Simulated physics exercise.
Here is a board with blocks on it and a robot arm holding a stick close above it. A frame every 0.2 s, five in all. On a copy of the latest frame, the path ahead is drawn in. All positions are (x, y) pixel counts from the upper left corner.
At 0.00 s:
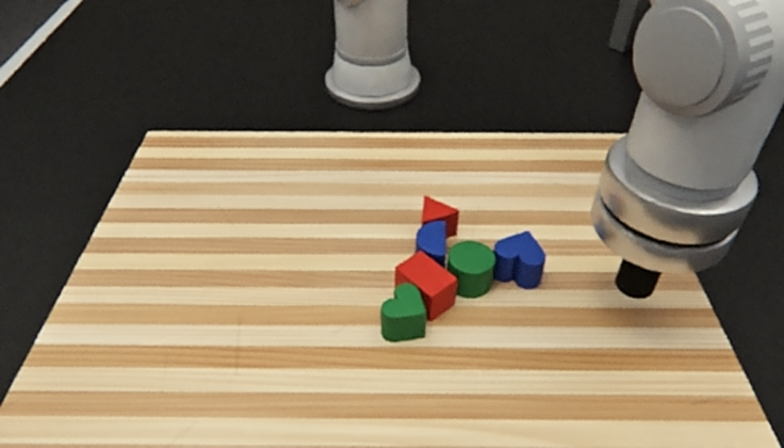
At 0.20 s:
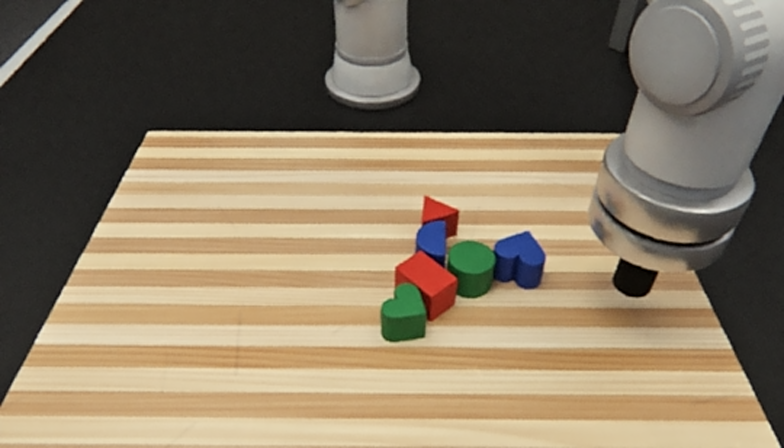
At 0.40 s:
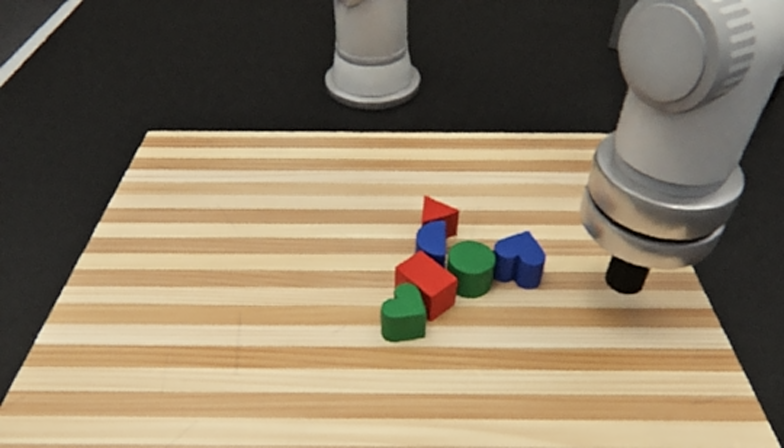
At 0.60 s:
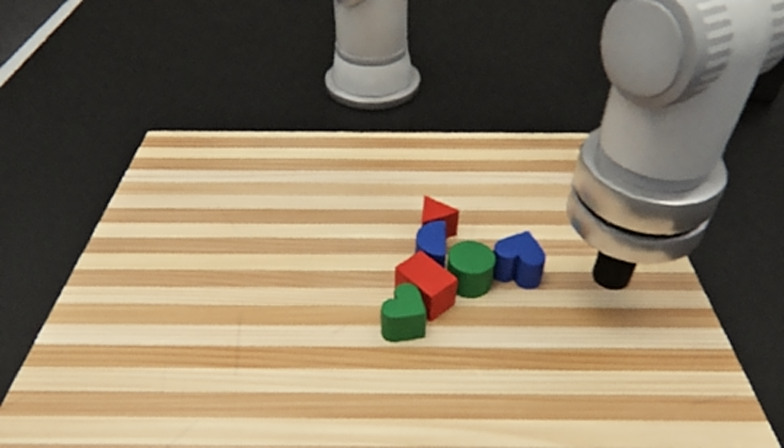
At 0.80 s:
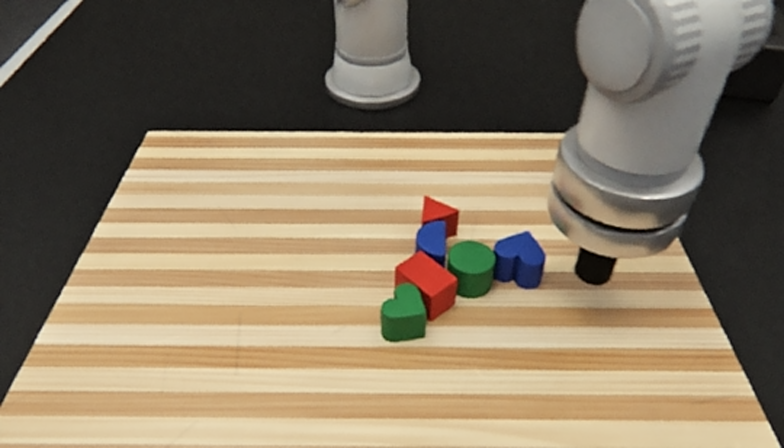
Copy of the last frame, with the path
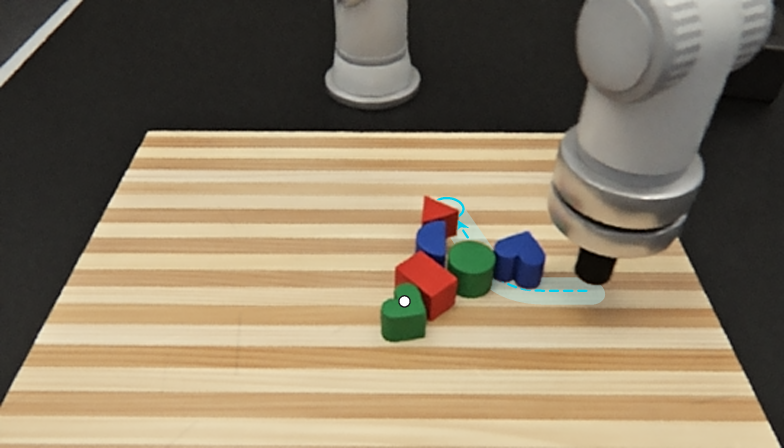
A robot arm moves slightly left above the board while the colored blocks stay still.
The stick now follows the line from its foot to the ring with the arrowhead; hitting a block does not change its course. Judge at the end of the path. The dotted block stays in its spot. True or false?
True.
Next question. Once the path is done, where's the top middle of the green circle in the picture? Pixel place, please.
By then it is at (451, 248).
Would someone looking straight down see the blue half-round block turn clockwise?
Answer: Yes.
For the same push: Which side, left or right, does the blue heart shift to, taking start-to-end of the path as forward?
The answer is right.
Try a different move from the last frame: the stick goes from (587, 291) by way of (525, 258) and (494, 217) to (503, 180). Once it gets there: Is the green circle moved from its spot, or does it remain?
By the time the path is finished, it has moved at least a centimetre.
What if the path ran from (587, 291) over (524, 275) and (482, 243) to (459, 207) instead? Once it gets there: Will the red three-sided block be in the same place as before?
No, that is not how it ends up.
The drawn path runs from (587, 291) by way of (517, 287) and (475, 248) to (448, 208); the dot is on the green heart.
On the path given first. One third of the way, stick (519, 269); green circle (464, 254); blue heart (496, 235), turned 45° clockwise.
Two thirds of the way, stick (477, 229); blue half-round block (419, 234), turned 30° clockwise; red three-sided block (432, 207); green circle (451, 248); blue heart (475, 198), turned 90° clockwise.
At the end, stick (449, 190); green heart not moved; blue half-round block (419, 234), turned 30° clockwise; red three-sided block (425, 199), turned 70° anticlockwise; green circle (451, 248); blue heart (471, 169), turned 165° clockwise.
